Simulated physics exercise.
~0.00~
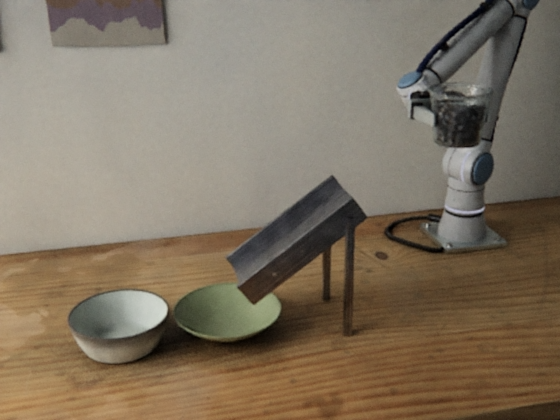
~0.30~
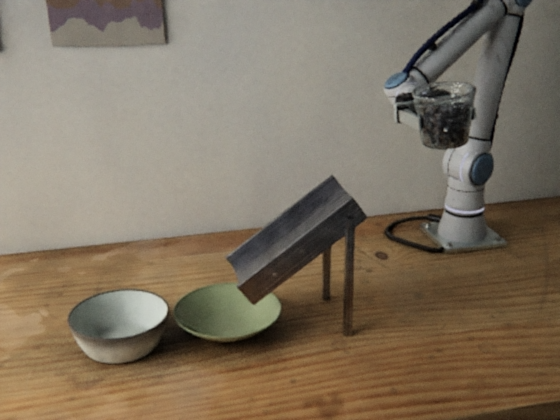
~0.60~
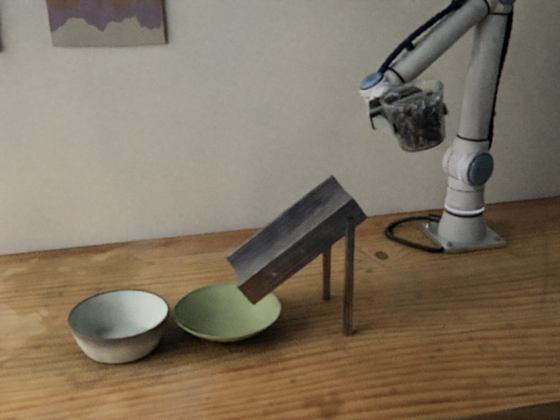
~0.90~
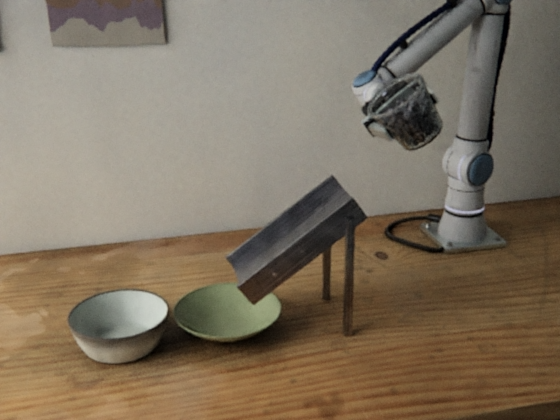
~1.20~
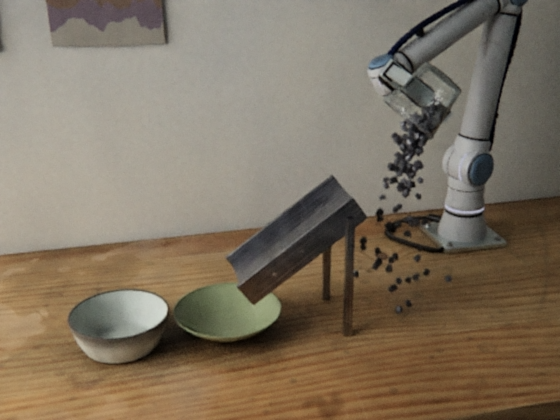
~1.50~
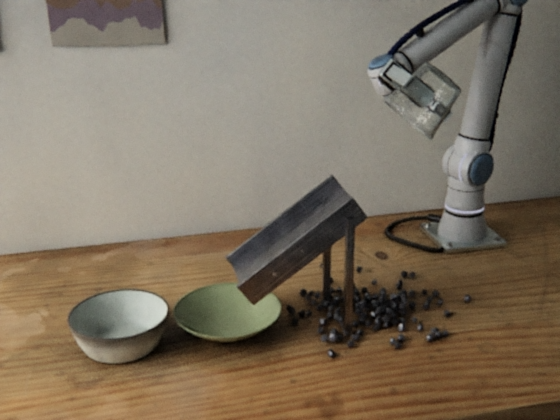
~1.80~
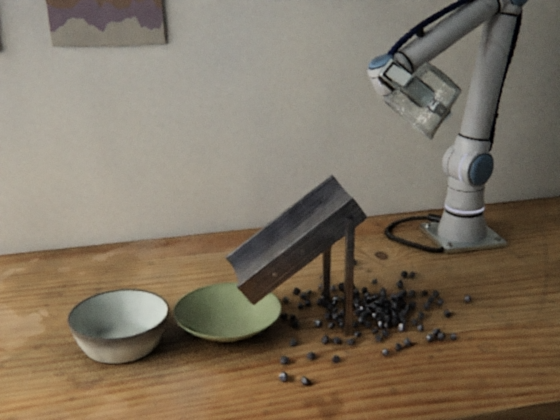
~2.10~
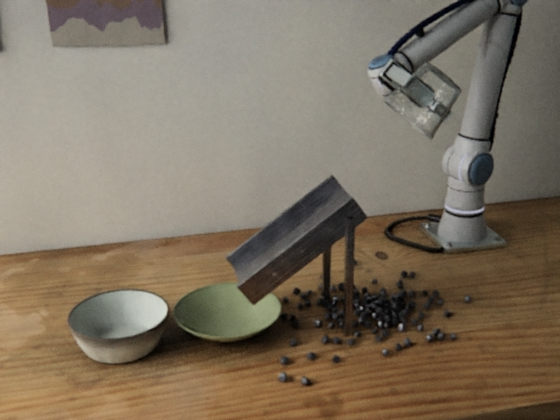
A robot arm carries a clear cup of small dark pebbles left toward a sloping metal chute, tips it over and pours them short of the chute, so they scatter across the wooden table around its legs, leaving the white and green bowls empty.
